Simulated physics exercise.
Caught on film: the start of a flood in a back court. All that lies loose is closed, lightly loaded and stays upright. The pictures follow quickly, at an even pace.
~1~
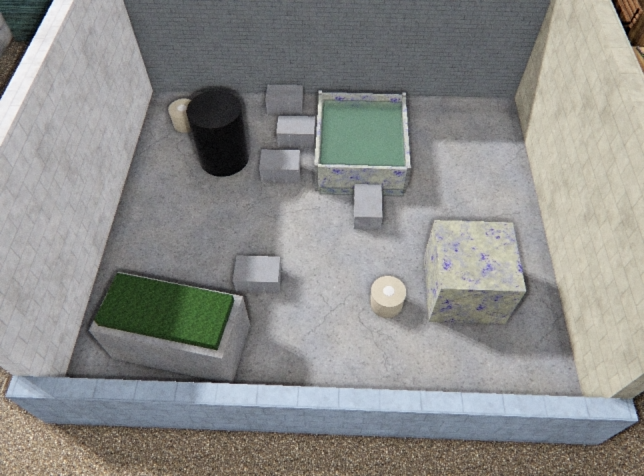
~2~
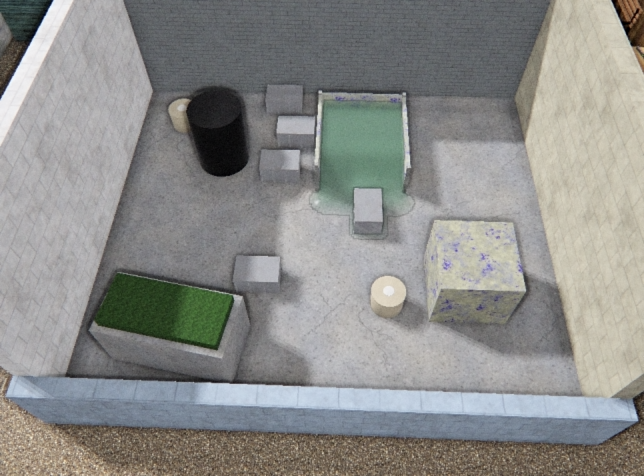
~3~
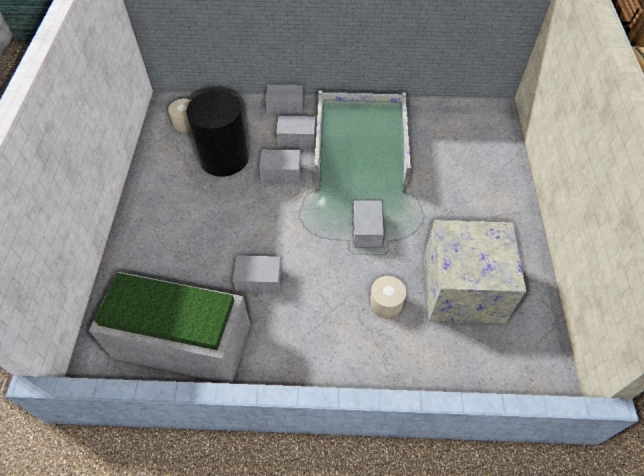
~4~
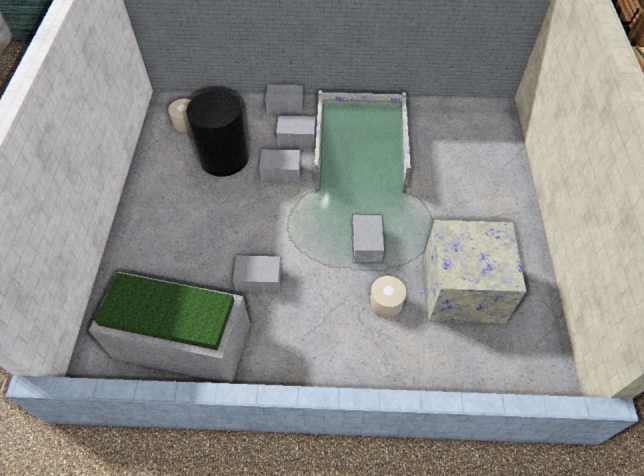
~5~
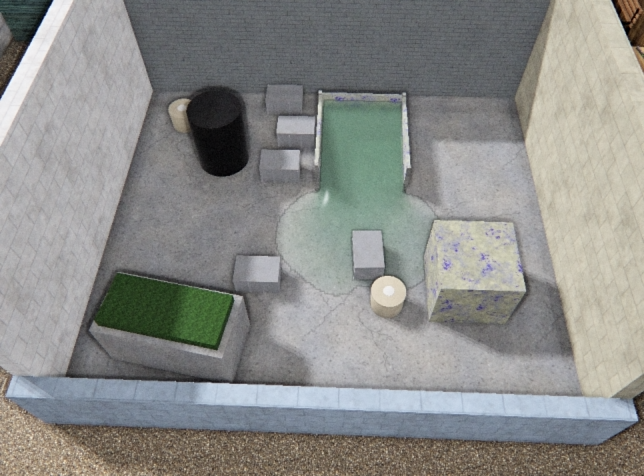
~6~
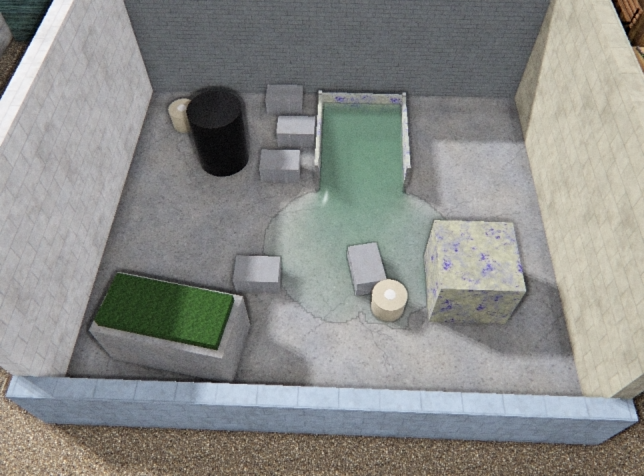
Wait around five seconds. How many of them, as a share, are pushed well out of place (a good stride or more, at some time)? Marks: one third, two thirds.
Share: Between one and two thirds.
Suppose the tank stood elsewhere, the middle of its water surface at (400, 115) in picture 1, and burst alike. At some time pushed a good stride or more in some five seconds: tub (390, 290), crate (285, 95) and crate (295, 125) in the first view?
In that order: Pushed that far, short of that, short of that.
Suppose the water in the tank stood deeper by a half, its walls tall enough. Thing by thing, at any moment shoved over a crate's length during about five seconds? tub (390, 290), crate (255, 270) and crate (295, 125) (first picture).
As listed: Pushed that far, moved that far, no.
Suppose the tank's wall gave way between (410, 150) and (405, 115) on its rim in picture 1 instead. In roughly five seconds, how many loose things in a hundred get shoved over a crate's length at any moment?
Roughly 10 per cent.
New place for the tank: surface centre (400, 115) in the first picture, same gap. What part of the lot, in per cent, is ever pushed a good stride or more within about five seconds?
Roughly 40 per cent.
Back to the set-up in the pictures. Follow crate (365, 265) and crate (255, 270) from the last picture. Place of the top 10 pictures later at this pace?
Close to (325, 376) and (216, 294).
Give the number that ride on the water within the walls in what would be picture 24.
The number is 2.
A moment on, 1 of 7 are well off their spots; 1 afloat.
Next, 3 of 7 are well off their spots; 3 afloat.
Later, 3 of 7 are well off their spots; 2 afloat.
In the end, 3 of 7 are well off their spots, and 3 have been at some point; 3 afloat.
